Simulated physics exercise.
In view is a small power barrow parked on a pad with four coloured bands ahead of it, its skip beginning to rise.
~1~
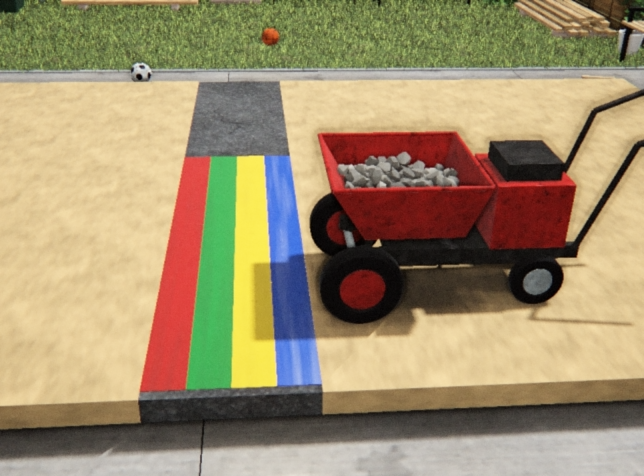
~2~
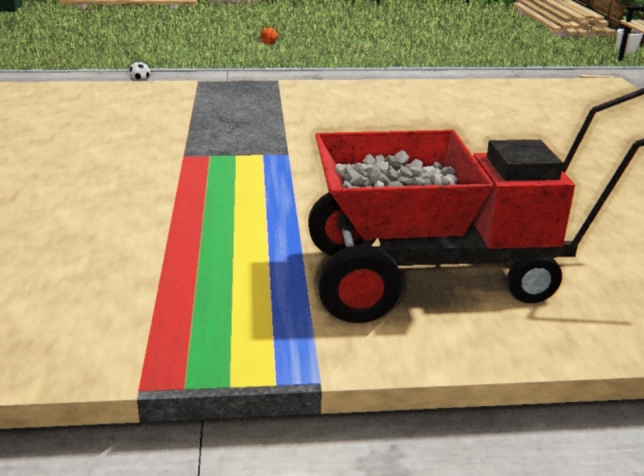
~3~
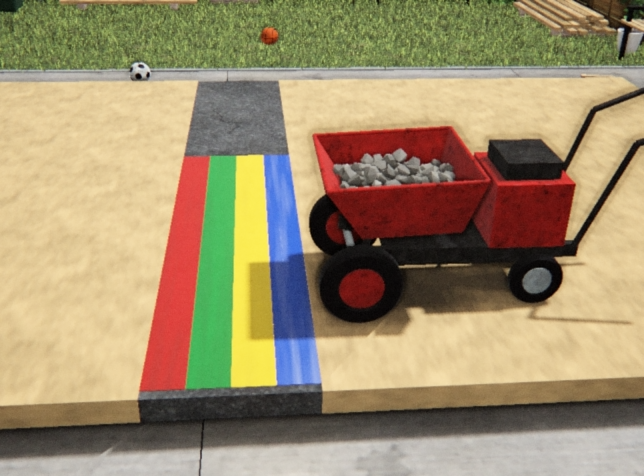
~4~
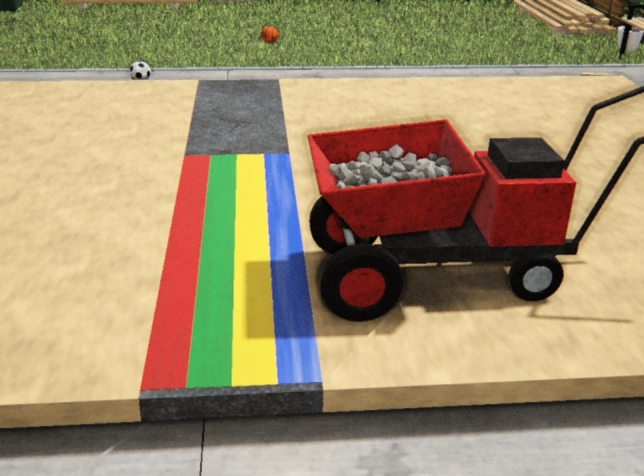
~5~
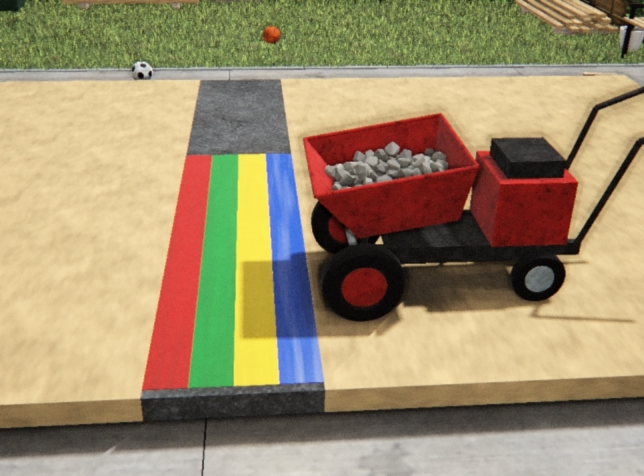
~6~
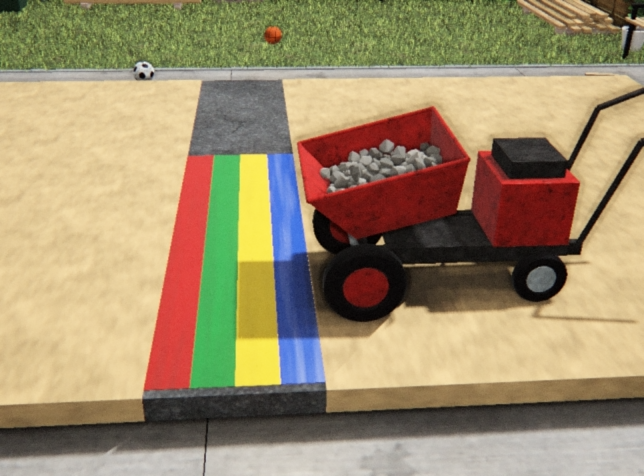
The clip shows a small red power barrow loaded with grey broken stones, parked to the right of red, green, yellow and blue bands; its skip starts level, then gradually tilts toward the left as its right side rises.
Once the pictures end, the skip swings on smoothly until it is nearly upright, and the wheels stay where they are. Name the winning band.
The green band.
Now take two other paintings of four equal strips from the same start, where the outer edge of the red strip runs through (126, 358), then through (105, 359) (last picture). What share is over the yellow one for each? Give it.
Shares: 40 %; then 50 %.
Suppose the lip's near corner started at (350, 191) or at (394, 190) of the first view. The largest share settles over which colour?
For the first spot it is the yellow strip, for the second the strip in blue.
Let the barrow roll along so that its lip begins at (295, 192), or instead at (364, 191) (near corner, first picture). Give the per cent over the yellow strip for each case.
About 0 per cent first, about 40 per cent second.
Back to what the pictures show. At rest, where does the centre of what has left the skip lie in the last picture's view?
(223, 282).
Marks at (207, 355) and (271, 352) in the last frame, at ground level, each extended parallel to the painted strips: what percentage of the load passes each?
First roughly 30 percent, then 80 percent.
Soon, skip tipped steeply; all in the skip.
A while on, skip tipped right over; nearly all in the skip; a stray few over the yellow strip; a stray few over the green strip.
Towards the end, skip tipped right over; about a third in the skip; about a quarter over the yellow strip; about a third over the green strip; a small part over the red strip; a stray few off the paint.
Finally, skip tipped right over; about a quarter in the skip; a stray few over the blue strip; about a quarter over the yellow strip; about a third over the green strip; a small part over the red strip; a stray few off the paint.
